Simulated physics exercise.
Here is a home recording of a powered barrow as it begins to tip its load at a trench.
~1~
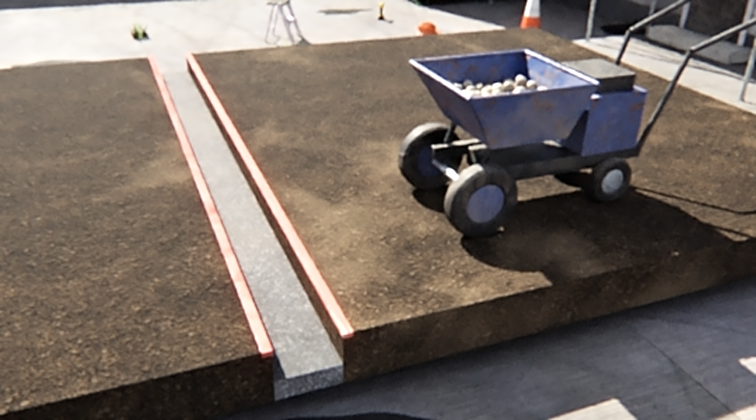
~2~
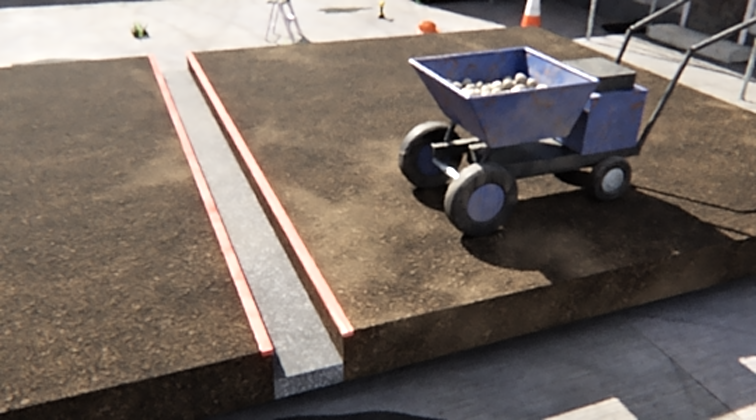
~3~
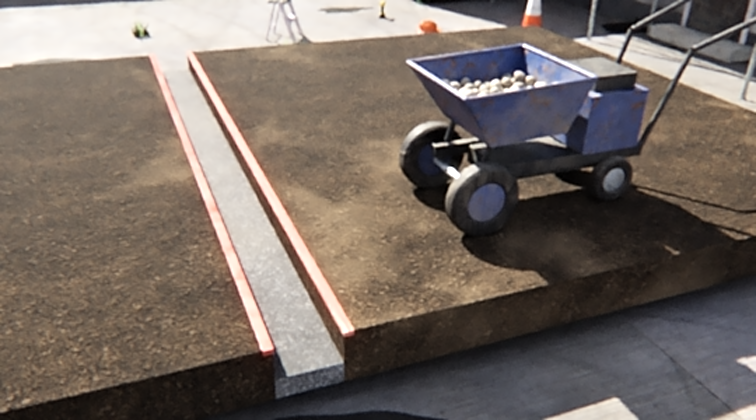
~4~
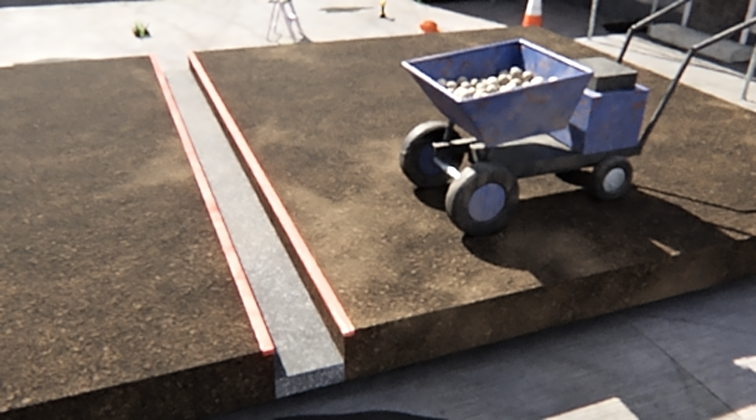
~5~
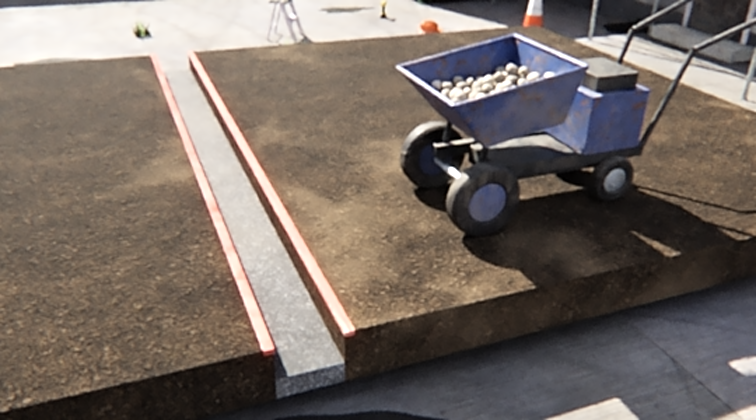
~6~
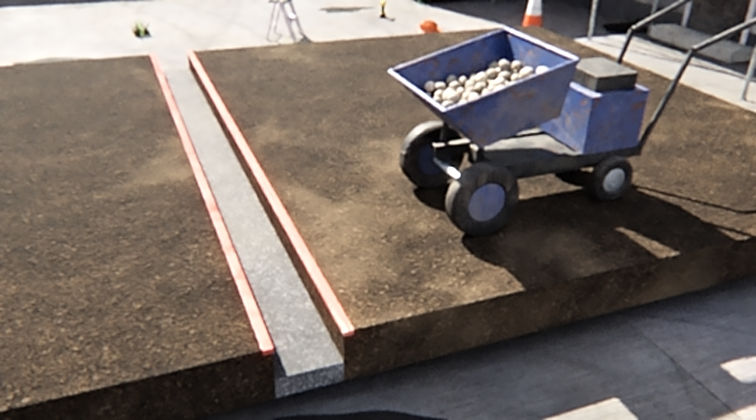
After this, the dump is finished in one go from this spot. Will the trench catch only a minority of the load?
The trench is going to be left with below half the load.
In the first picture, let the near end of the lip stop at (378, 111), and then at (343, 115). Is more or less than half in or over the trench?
Lab note - position 1: A majority share; position 2: A minority share.
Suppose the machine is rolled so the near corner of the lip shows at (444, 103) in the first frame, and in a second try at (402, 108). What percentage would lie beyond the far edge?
The first position yields around 0 per cent; the second yields around 0 per cent.
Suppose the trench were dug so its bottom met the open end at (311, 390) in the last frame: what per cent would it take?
Something close to 30 per cent.
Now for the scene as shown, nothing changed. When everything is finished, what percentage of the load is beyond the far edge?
Estimate: Some 0 percent.
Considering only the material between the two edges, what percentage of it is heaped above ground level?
Roughly 0 %.
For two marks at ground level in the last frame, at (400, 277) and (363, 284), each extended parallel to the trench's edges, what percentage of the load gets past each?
About 90 % and 60 %.
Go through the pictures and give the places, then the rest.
In the first frame, lip of the skip at (470, 100), level; top of the load at (497, 95), river pebbles; first edge of the trench at (326, 293); far edge at (250, 309), the trench over half as wide as the skip, and about half as deep as wide.
In the second frame, lip of the skip at (470, 99), level; top of the load at (496, 93).
In the third frame, lip of the skip at (467, 100), tipped barely; top of the load at (515, 92).
In the fourth frame, lip of the skip at (461, 102), tipped a little; top of the load at (512, 89).
In the fifth frame, lip of the skip at (454, 107), tipped a little; top of the load at (522, 92).
In the sixth frame, lip of the skip at (445, 112), tipped a little; top of the load at (516, 81); first edge of the trench at (327, 291); far edge at (251, 307).
Soon after the last picture, skip tipped steeply; all in the skip.
A little later, skip tipped steeply; nearly all in the skip; a small part short of the trench; a stray few falling.
Later still, skip tipped right over; a small part in the skip; about two thirds short of the trench; about a quarter in or heaped over the trench.
By the end, skip tipped right over; most short of the trench; about a quarter in or heaped over the trench; none beyond it.
